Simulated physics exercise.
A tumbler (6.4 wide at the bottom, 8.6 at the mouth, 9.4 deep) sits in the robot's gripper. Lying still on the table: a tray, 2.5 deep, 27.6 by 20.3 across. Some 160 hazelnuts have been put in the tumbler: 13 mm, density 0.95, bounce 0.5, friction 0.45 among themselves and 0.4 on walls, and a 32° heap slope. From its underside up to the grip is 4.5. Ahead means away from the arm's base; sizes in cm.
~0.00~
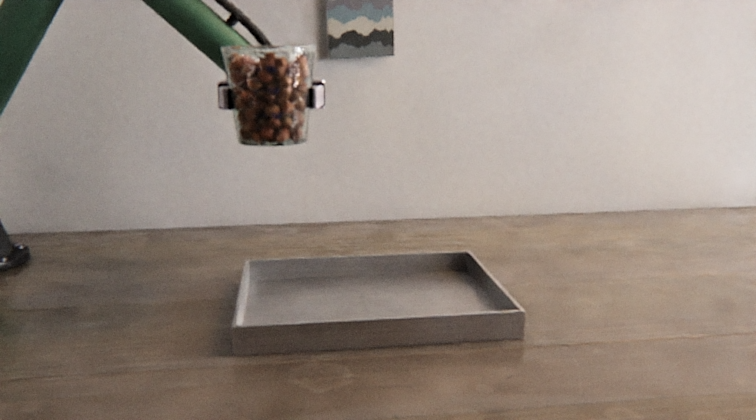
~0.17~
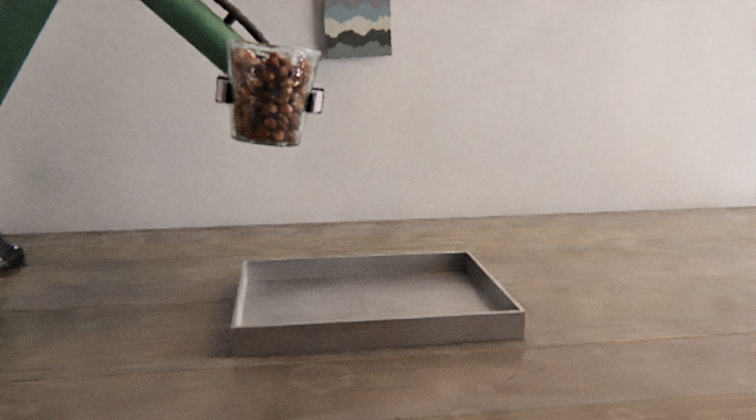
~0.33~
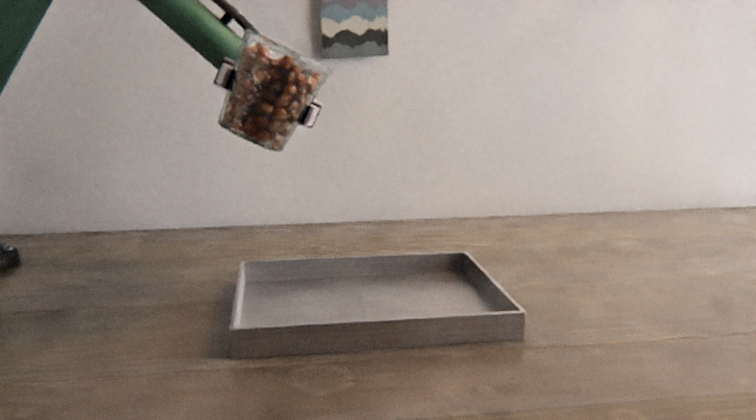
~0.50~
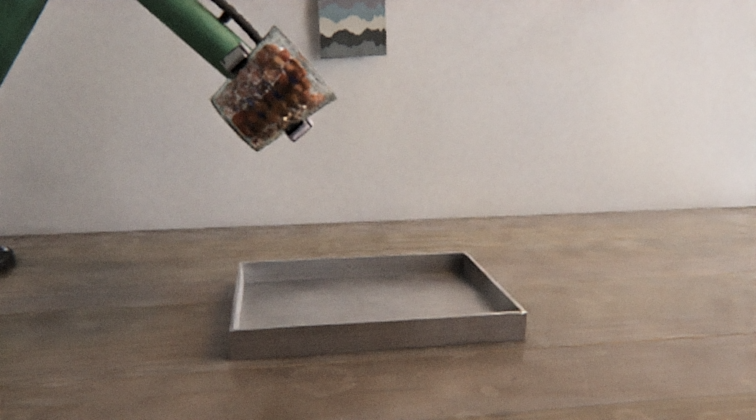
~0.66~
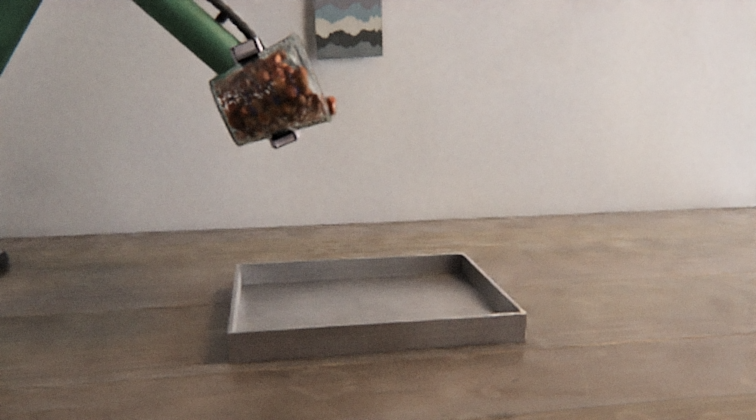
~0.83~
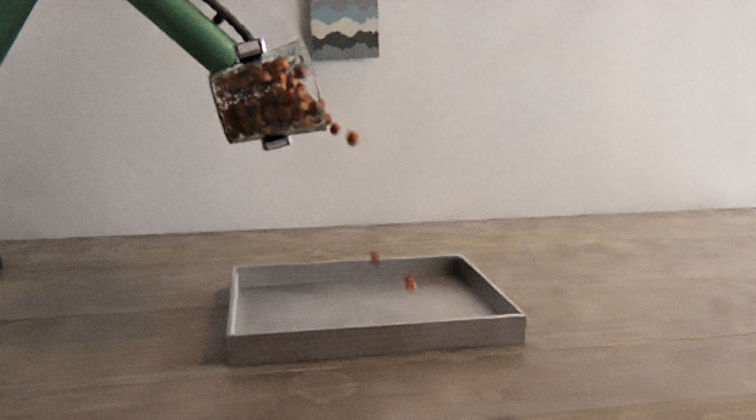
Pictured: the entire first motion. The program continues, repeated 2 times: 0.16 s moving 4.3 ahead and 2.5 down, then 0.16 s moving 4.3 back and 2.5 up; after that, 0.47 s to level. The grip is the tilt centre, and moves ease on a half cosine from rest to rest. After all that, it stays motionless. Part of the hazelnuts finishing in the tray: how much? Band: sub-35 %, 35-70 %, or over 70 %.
Band: 35-70 %.
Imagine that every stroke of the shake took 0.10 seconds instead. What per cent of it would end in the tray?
It would be some 55 %.
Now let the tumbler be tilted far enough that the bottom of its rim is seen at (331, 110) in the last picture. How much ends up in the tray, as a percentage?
It comes out near 15 percent.
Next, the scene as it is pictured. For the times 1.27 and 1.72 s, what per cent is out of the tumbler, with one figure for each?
Around 30 % and around 45 %.
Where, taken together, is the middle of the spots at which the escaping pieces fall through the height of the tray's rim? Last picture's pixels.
About at (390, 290).
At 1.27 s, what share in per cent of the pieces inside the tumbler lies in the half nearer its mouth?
Near 45 in a hundred.
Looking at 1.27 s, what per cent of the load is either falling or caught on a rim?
Around 1 per cent of the load.
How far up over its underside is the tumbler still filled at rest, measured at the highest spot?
It reaches close to 7.0 cm in the end.
After 1.27 s, tilted 76° forward, highest piece 23 above the table; 109 in the tumbler, 47 in the tray, 2 in flight or on a rim.
After 1.72 s, tilted 35° forward, highest piece 25 above the table; 84 in the tumbler, 71 in the tray, 3 on the table or floor.
After 2.14 s, level, highest piece 26 above the table; 84 in the tumbler, 71 in the tray, 3 on the table or floor.
After 3.19 s, level, highest piece 26 above the table; 84 in the tumbler, 71 in the tray, 3 on the table or floor.
At rest, 84 in the tumbler, 71 in the tray, 3 on the table or floor. That is 45 % in the tray.
